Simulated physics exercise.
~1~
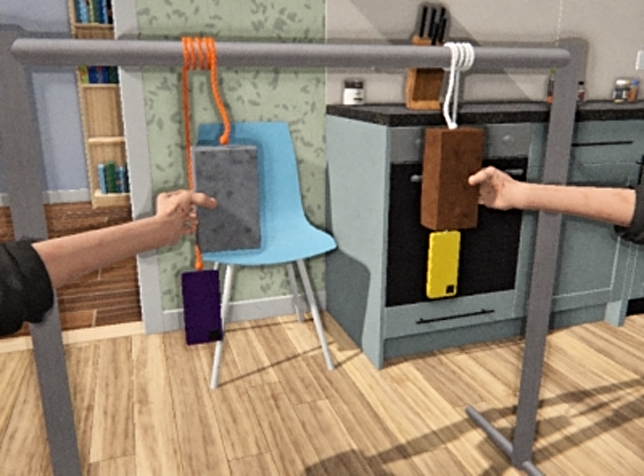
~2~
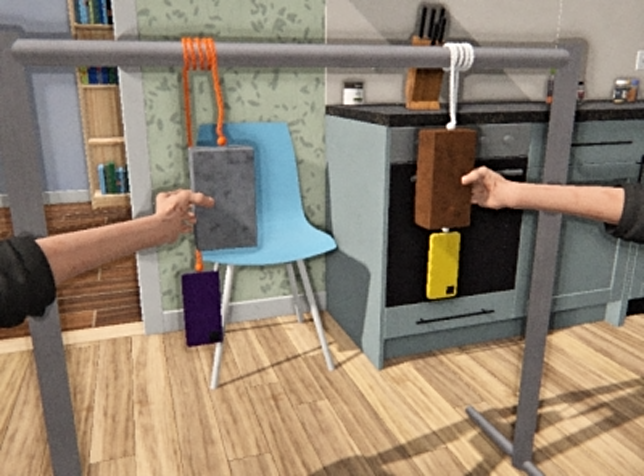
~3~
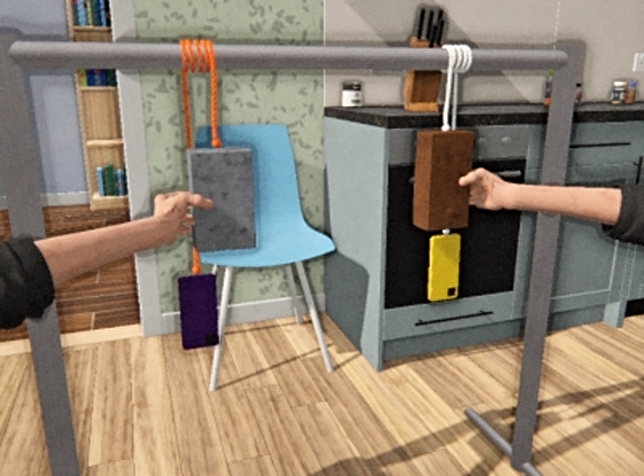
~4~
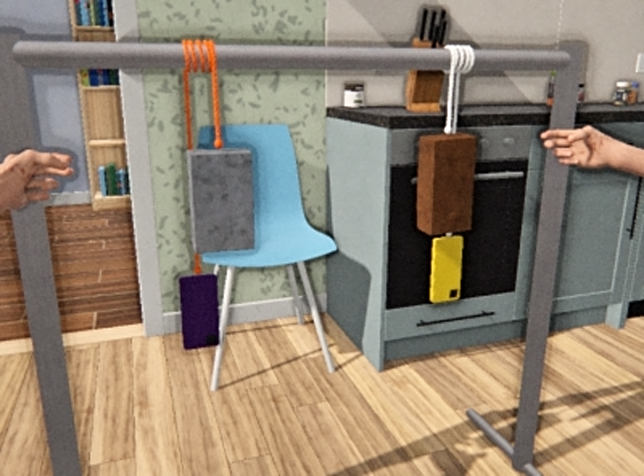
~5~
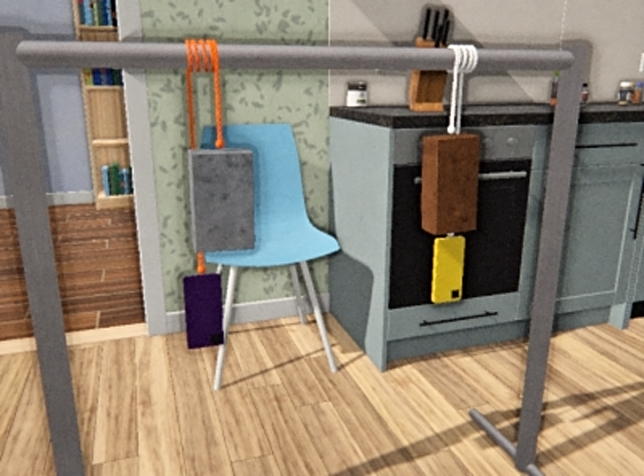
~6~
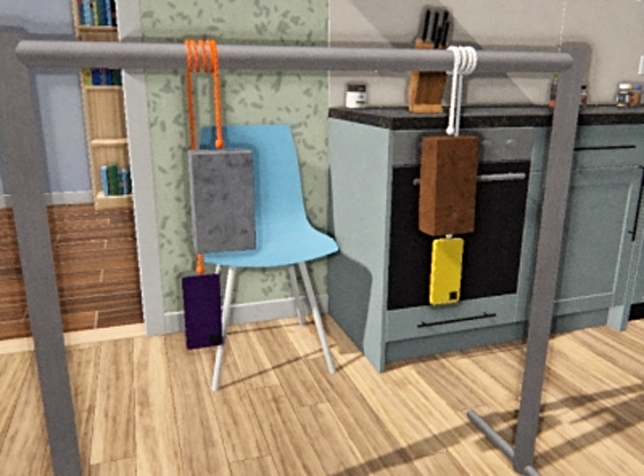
Two hands letting go of a grey paver and a brown brick, which stay hanging from a rail on shoelaces.
